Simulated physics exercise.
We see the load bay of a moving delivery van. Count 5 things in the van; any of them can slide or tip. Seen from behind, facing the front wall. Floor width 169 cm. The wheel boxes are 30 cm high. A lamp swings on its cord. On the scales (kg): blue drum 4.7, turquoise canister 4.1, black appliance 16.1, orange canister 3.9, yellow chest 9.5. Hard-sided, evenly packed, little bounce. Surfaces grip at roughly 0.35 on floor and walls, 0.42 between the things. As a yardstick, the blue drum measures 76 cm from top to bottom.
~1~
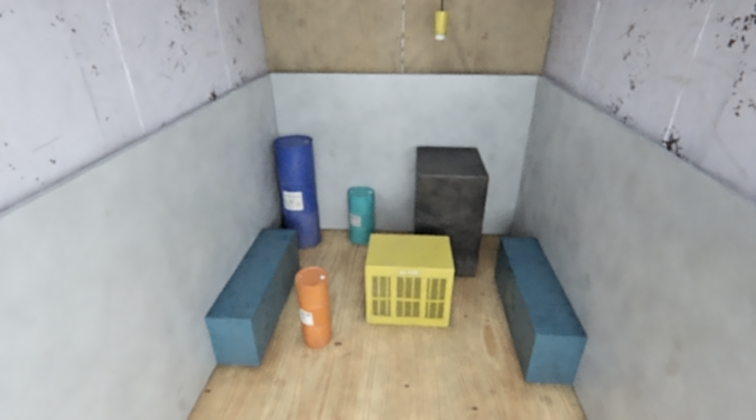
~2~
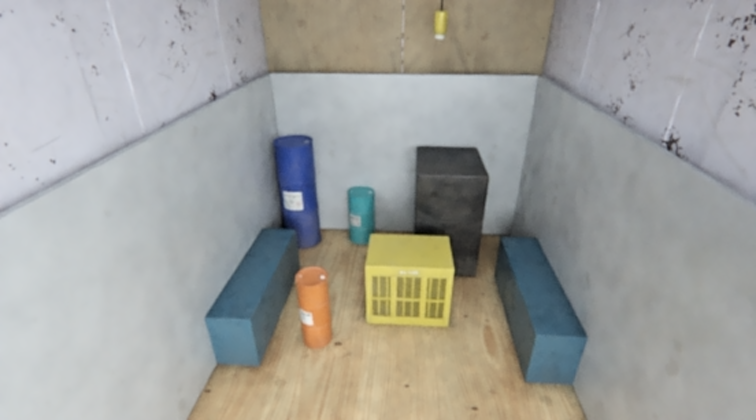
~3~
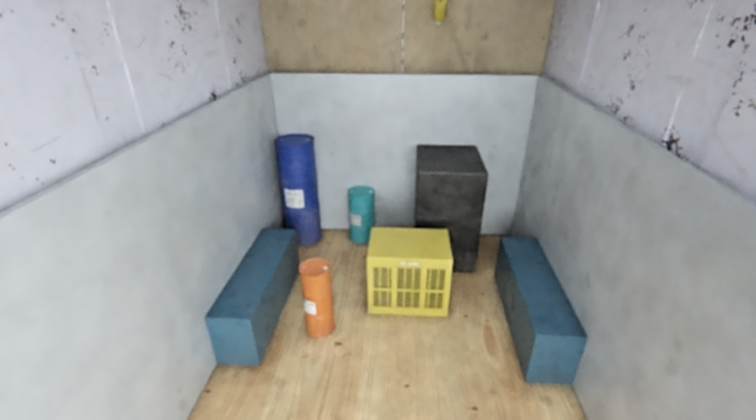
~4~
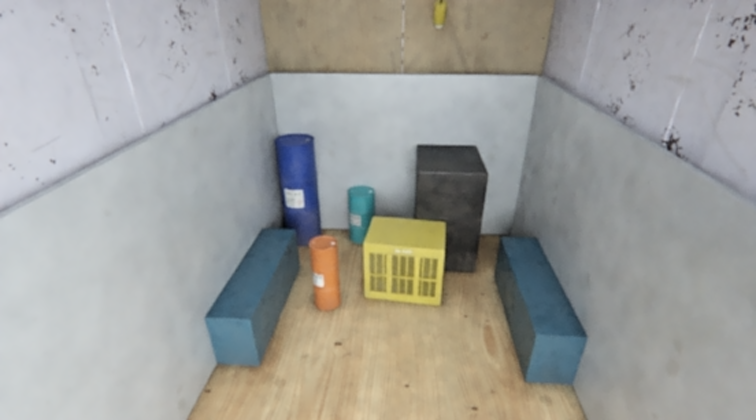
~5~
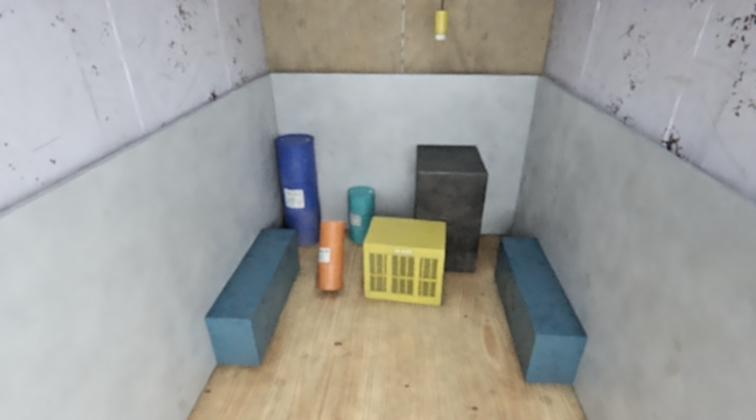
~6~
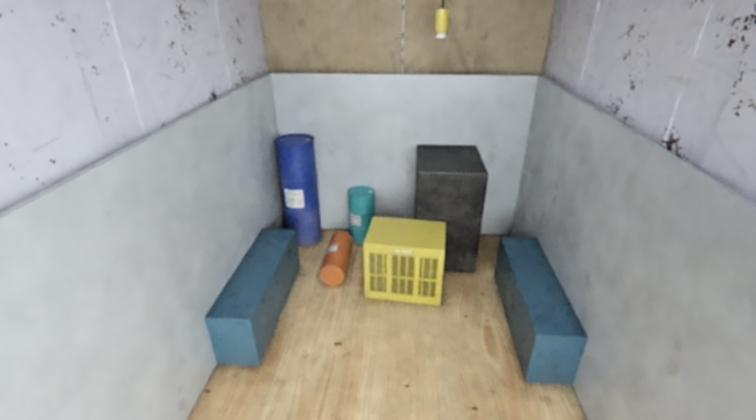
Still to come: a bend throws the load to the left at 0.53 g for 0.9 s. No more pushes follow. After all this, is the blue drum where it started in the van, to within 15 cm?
The blue drum keeps its place.
Then, 0.50 s past the last view, force 0.53 g left; blue drum shifted 4 cm near (297, 191); orange canister on its side; yellow chest shifted 19 cm.
Then, 0.70 s past the last view, force 0.53 g left; blue drum shifted 4 cm near (297, 191); orange canister on its side; yellow chest shifted 25 cm.
Then, 0.90 s past the last view, force 0.21 g left; blue drum shifted 4 cm near (297, 191); orange canister on its side; yellow chest shifted 37 cm.
Finally, on their side or leaning hard in the van, orange canister; not toppled but over 15 cm from the start, turquoise canister, black appliance and yellow chest; the last one still in place (within 15 cm). In the last view, blue drum near (297, 191).
